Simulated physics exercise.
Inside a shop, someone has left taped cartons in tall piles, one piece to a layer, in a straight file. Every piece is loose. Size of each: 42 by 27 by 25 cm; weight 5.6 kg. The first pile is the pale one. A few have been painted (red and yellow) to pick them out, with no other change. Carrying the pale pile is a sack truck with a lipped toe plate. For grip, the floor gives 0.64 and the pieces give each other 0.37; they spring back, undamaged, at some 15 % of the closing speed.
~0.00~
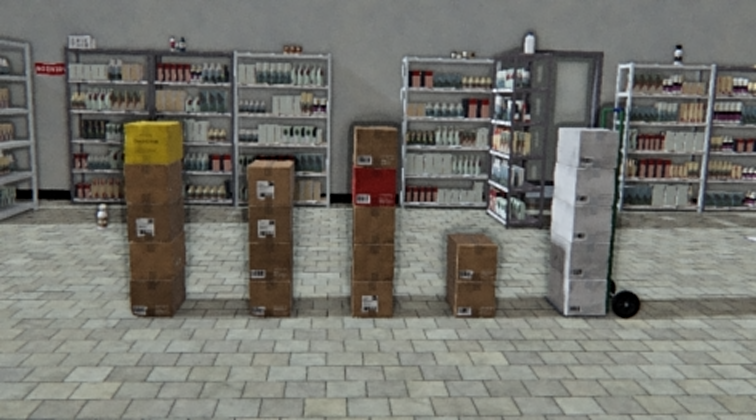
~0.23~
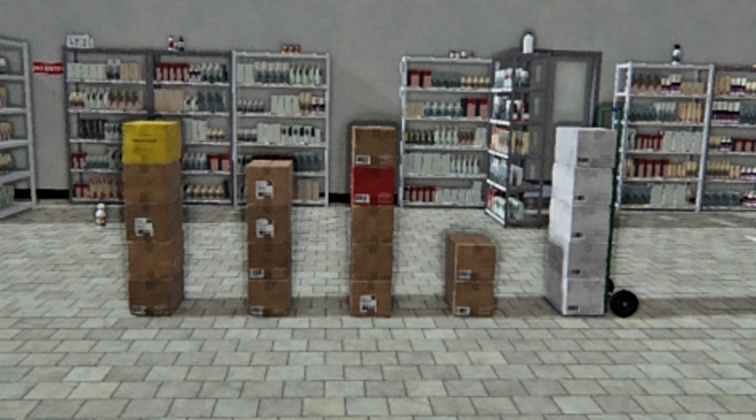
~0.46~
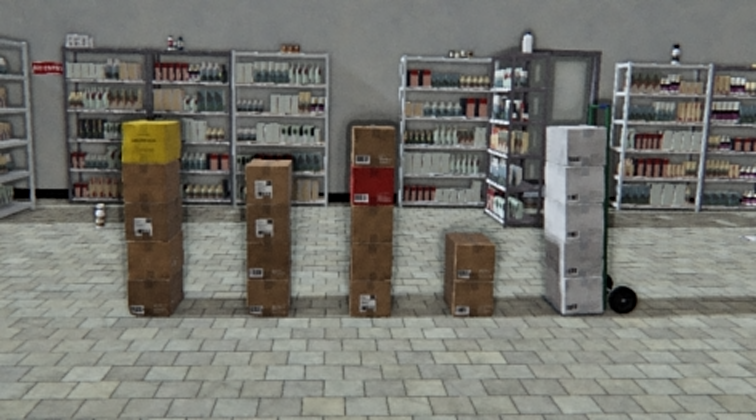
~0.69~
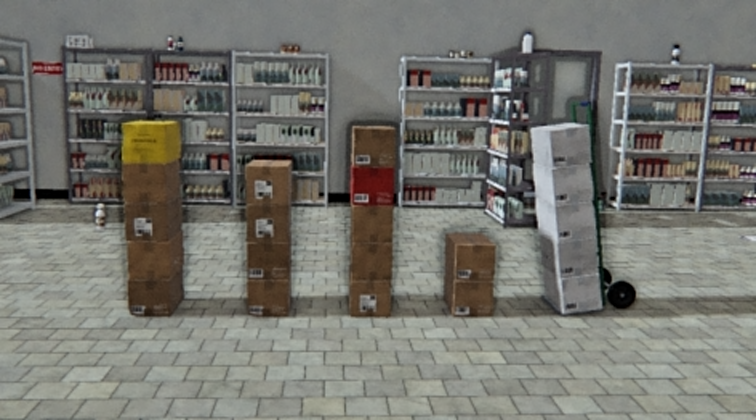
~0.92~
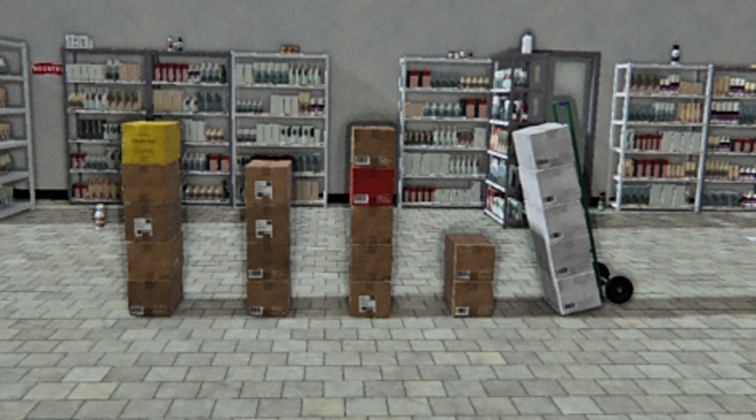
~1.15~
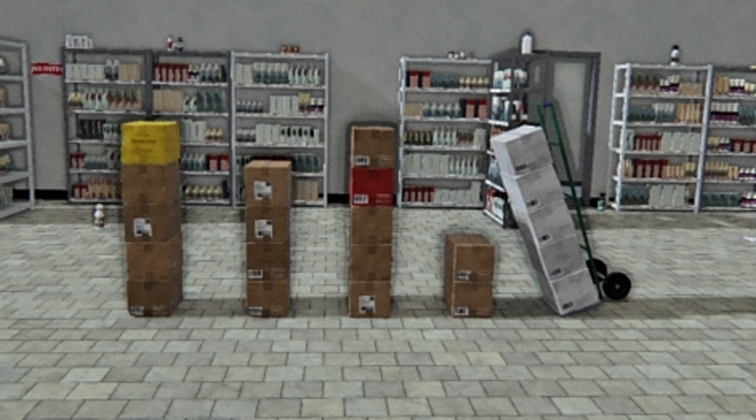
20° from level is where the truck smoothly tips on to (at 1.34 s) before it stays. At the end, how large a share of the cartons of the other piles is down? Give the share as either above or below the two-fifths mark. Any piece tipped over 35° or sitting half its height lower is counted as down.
The share is below the two-fifths mark.
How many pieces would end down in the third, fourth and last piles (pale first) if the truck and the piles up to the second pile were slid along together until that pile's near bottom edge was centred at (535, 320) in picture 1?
That would give third 0, fourth 0 and last 0.
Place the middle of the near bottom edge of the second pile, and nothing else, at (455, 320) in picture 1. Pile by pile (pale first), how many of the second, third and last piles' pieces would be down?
Per pile - second: 0, third: 0, last: 0.
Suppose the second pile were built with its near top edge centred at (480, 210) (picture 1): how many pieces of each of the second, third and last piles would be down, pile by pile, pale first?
Pile by pile that makes second 2, third 4, last 4.
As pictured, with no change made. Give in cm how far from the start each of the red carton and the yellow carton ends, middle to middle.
Red ends up 0 cm away; yellow ends up 0 cm away.
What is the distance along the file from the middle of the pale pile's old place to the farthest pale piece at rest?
Around 110 centimetres.
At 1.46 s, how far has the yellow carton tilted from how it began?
I'd estimate close to 0°.
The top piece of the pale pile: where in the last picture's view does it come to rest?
In the last view it ends up close to (414, 290).
After 1.28 s, 0 of the pale pile down; none of the 16 other cartons down.
After 1.46 s, 5 of the pale pile down; none of the 16 other cartons down.
After 1.72 s, 5 of the pale pile down; none of the 16 other cartons down, 4 disturbed; red carton shifted 25 mm.
After 2.02 s, 5 of the pale pile down; none of the 16 other cartons down, 4 disturbed.
At rest (2.6 s), 5 of the pale pile down; none of the 16 other cartons down, 3 disturbed; red carton unmoved; yellow carton unmoved. That is 0 per cent. As the last picture would show them, middles, red carton near (369, 184), yellow carton near (152, 142).
